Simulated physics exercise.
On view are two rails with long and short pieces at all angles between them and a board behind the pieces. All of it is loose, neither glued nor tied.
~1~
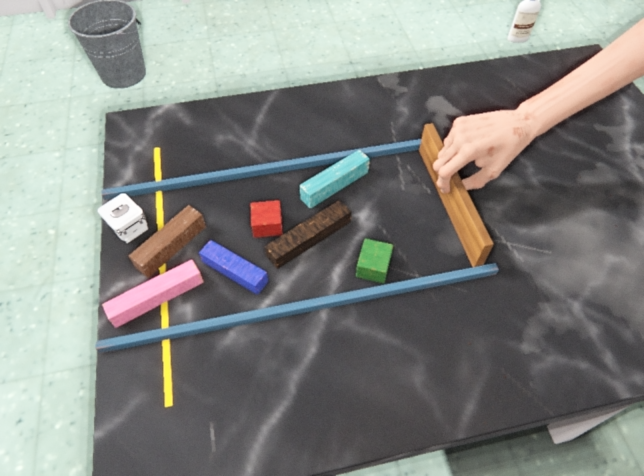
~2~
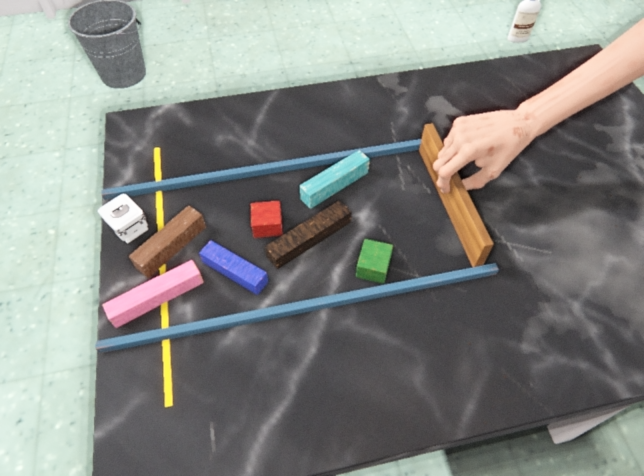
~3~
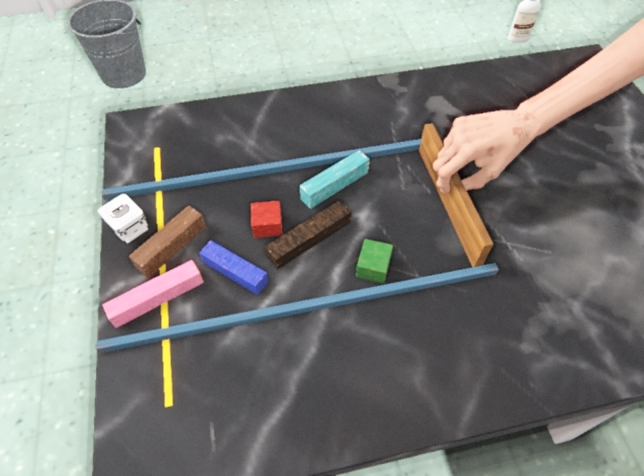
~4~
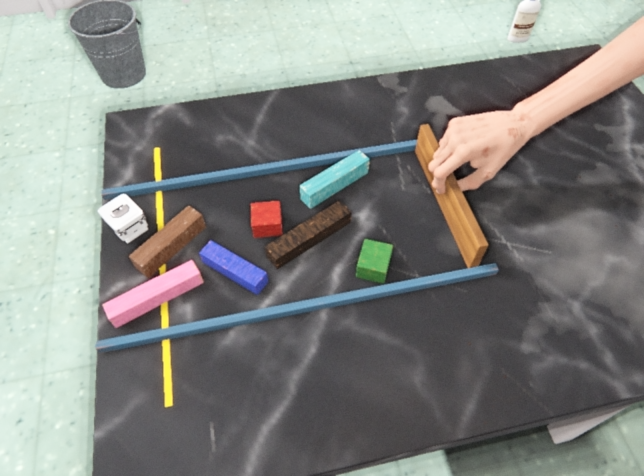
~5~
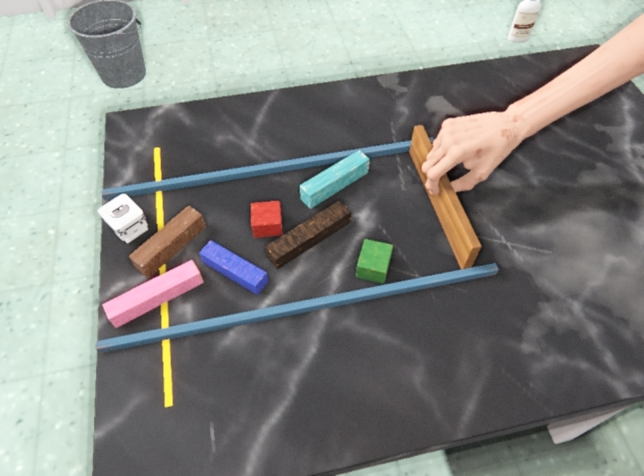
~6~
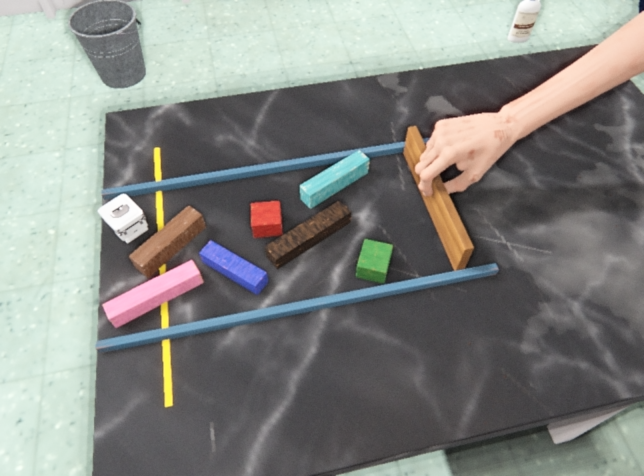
In the video, a hand holds a wooden board behind colored blocks and bars lying between two blue rails on a dark marbled surface, then slides the board slightly left while the pieces stay still.
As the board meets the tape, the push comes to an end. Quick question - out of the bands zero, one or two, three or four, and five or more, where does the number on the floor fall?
The band is three or four.
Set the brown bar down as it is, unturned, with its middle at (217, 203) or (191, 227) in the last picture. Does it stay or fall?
First place: It does not drop; second place: It does not drop.
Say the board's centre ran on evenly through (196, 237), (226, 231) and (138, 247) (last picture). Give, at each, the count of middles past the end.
Place by place: 1, 1 and 5.
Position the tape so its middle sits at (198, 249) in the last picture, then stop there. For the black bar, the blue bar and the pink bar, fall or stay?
This time the black bar does not drop; after it, the blue bar does not drop; finally, the pink bar drops.
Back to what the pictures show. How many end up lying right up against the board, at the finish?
The number is 3.
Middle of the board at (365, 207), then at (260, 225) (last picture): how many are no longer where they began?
First 2, then 6.
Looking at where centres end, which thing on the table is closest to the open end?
It's the brown bar that ends up nearest.
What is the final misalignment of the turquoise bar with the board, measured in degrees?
About 20° out of line.
Early on, none off yet; white case at rest near (124, 219); pink bar at rest near (155, 293); brown bar at rest near (169, 241).
Finally, the number that fall off is three or four; lost, blue bar, pink bar and white case.
